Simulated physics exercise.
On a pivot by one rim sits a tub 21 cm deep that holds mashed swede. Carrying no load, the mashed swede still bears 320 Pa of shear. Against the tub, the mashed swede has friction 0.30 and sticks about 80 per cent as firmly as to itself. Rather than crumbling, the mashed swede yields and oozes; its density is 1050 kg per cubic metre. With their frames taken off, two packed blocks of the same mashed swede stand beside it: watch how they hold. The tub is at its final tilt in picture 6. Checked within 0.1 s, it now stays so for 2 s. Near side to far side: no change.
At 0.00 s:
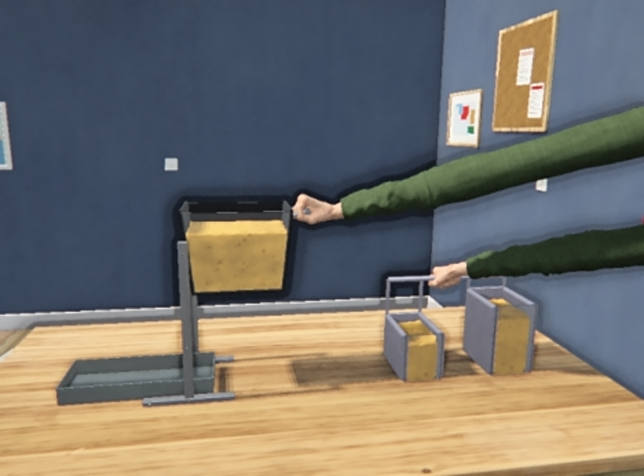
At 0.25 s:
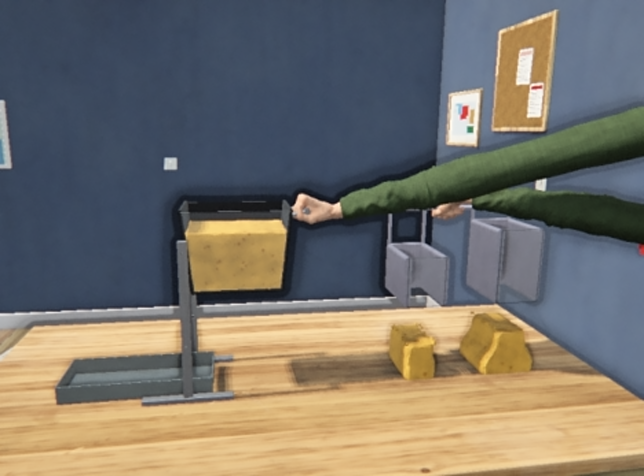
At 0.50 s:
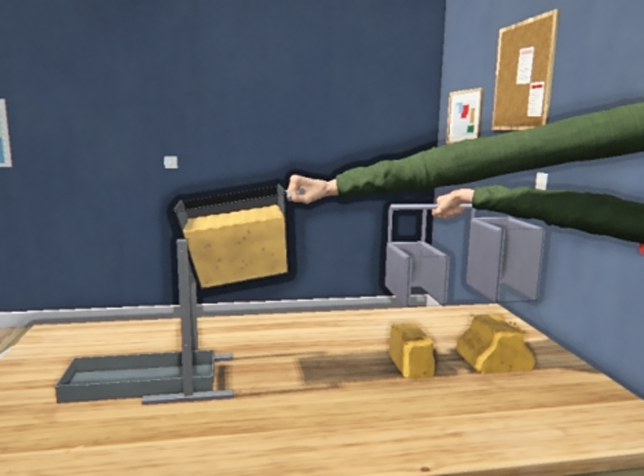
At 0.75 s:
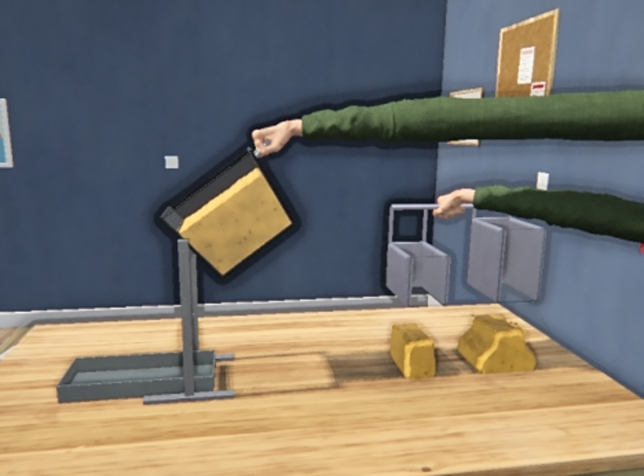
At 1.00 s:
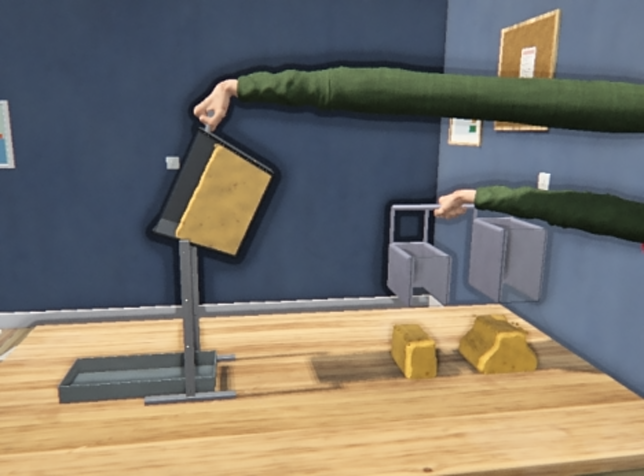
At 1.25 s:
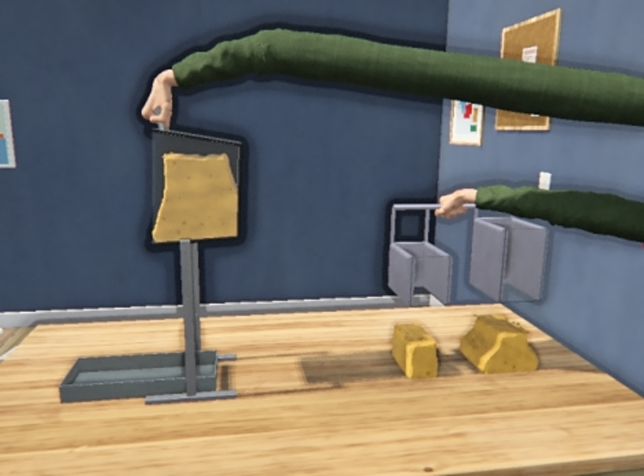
A dark tub of yellow mash sits on a grey stand above a pale wooden table in a blue-walled room, seen from the side by a still camera. A shallow grey tray lies below left, and two packed yellow blocks stand at right in grey casings. One green-sleeved arm lifts the casings and the blocks sag slightly, then the other swings the tub's right side up and leftward until nearly upright, the mash slumping slightly inside.
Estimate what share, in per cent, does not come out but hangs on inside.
Some 42 per cent hangs on inside.
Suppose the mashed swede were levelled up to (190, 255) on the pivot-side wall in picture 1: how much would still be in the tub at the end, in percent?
It would come to roughly 85 percent.
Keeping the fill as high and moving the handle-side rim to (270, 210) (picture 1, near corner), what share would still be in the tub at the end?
In that case close to 60 %.
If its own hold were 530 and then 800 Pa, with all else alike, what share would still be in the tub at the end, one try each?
60 in a hundred, followed by 100 in a hundred.
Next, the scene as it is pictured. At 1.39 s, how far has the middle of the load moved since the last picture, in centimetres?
Something like 6 cm, I'd say.
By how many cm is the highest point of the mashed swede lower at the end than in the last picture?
12 cm or so.
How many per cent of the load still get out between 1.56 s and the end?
Around 12 % of the whole load.
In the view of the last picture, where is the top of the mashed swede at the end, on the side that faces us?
Close to pixel (211, 205).
After 1.39 s, the tub is at 87 degrees and holds 82 %.
After 1.56 s, the tub is at 87 degrees and holds 54 %.
After 1.73 s, the tub is at 87 degrees and holds 43 %.
After 1.90 s, the tub is at 87 degrees and holds 42 %.
After 3.25 s, the tub is at 87 degrees and holds 42 %.
